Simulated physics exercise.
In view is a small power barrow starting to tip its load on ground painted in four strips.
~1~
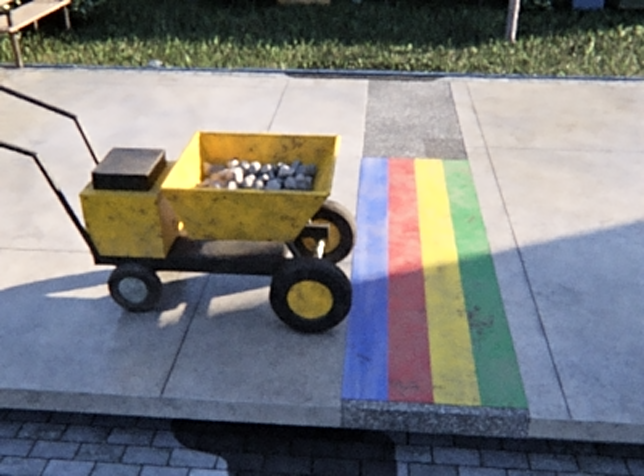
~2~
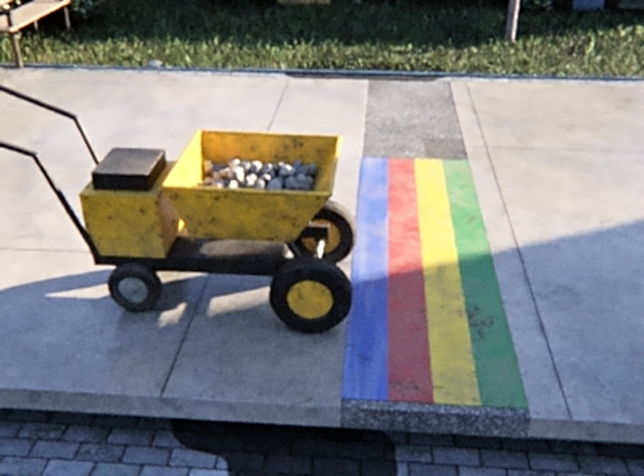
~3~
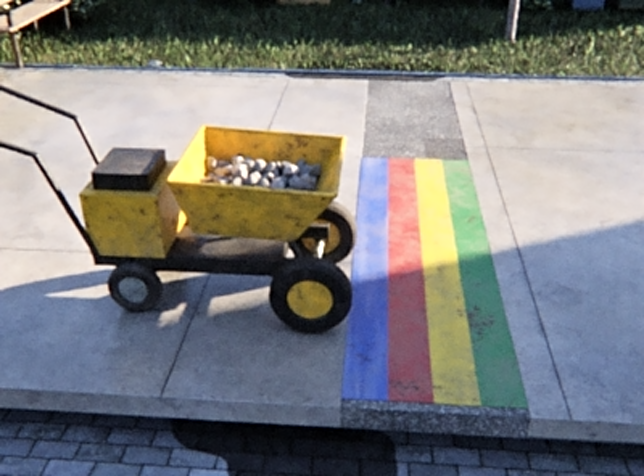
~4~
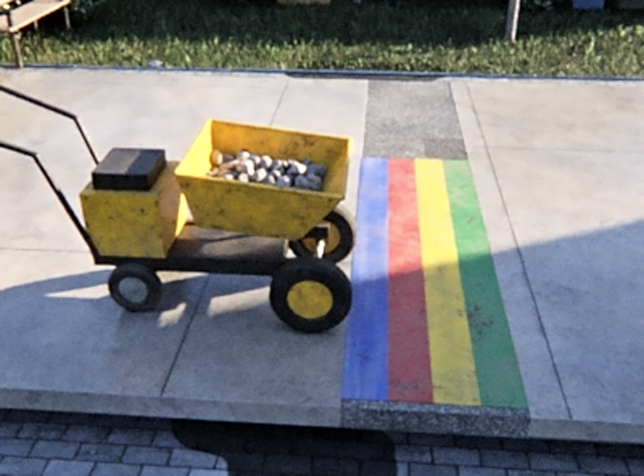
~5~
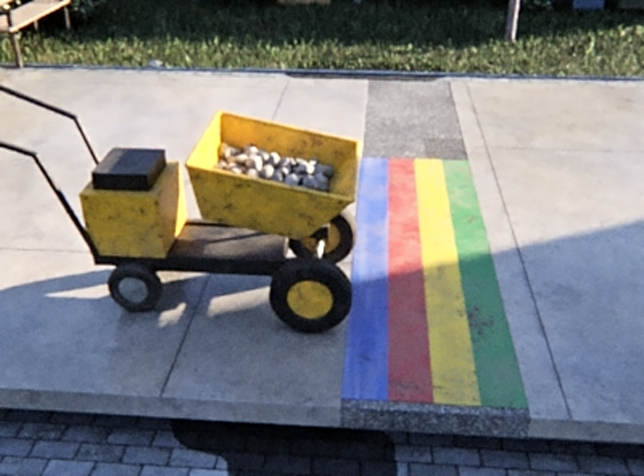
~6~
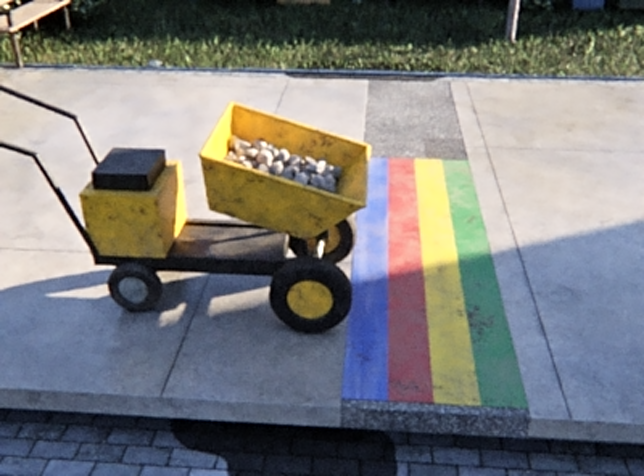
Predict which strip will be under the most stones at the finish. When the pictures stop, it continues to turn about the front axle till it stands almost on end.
I would say the yellow one.
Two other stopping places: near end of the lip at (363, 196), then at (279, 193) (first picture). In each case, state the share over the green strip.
Some 30 % then some 10 %.
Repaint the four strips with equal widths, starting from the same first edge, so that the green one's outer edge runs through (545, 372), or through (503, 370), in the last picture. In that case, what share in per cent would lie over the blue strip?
In order, 0 % and 0 %.
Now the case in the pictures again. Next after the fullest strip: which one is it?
That would be the green strip, in second.
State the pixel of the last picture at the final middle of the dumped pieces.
I'd place the middle at about (460, 294).
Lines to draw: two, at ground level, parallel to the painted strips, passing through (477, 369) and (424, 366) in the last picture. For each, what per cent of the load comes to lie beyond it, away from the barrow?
Near 40 % and near 80 %, in that order.
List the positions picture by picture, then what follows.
In the first picture, lip of the skip at (328, 195), level; top of the load at (262, 181), broken stones; blue strip at (366, 359); red strip at (409, 361); yellow strip at (453, 363); green strip at (496, 365).
In the second picture, lip of the skip at (330, 195), level; top of the load at (263, 180).
In the third picture, lip of the skip at (335, 196), tipped barely; top of the load at (252, 183).
In the fourth picture, lip of the skip at (343, 198), tipped a little; top of the load at (249, 181).
In the fifth picture, lip of the skip at (353, 201), tipped a little; top of the load at (246, 172).
In the sixth picture, lip of the skip at (364, 206), tipped clearly; top of the load at (256, 167); blue strip at (366, 359); red strip at (409, 361); yellow strip at (453, 363); green strip at (496, 365).
Soon, skip tipped steeply; all in the skip.
A while on, skip tipped right over; nearly all in the skip; a stray few over the yellow strip.
Towards the end, skip tipped right over; about half in the skip; about a quarter over the yellow strip; about a quarter over the green strip; a small part off the paint.
Finally, skip tipped right over; about a quarter in the skip; none over the blue strip; a small part over the red strip; about a third over the yellow strip; about a quarter over the green strip; a small part off the paint.
